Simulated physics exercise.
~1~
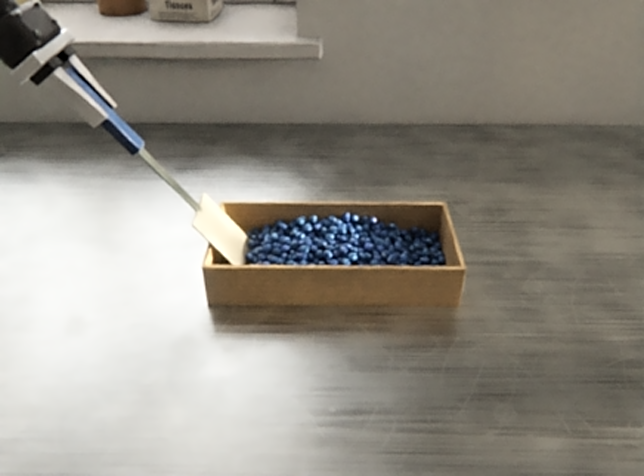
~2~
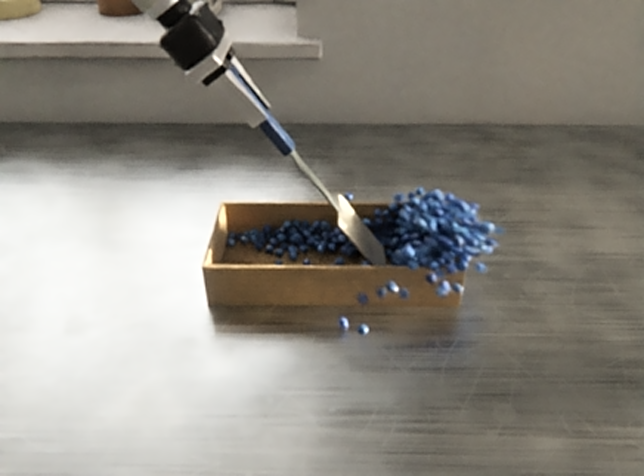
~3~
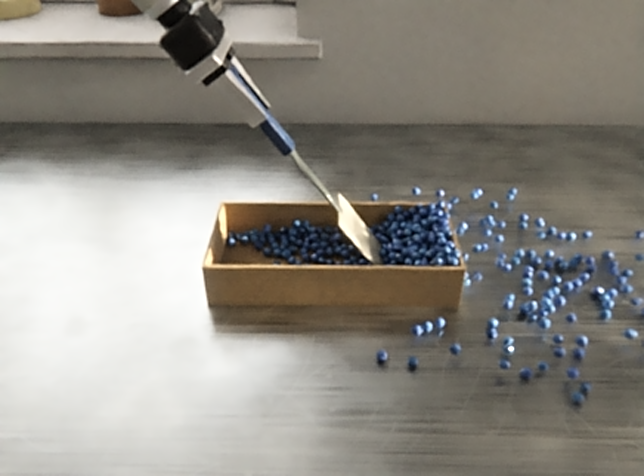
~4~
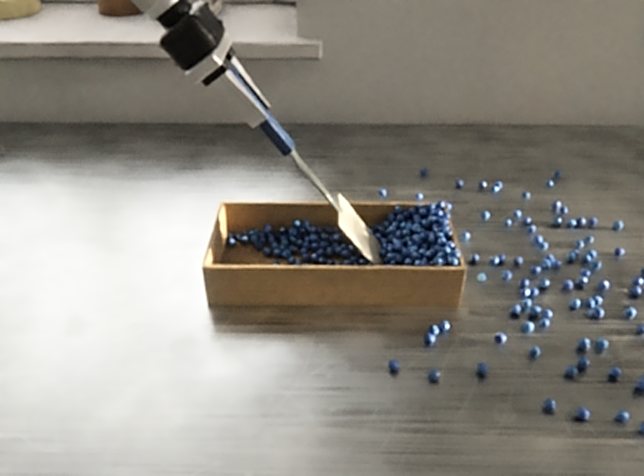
We see a robot arm push a spatula rightward through blue beads in a shallow rectangular tin on a table, heaping them at the right end until many spill over and scatter across the tabletop, while most stay in the tin and the spatula rests among them.
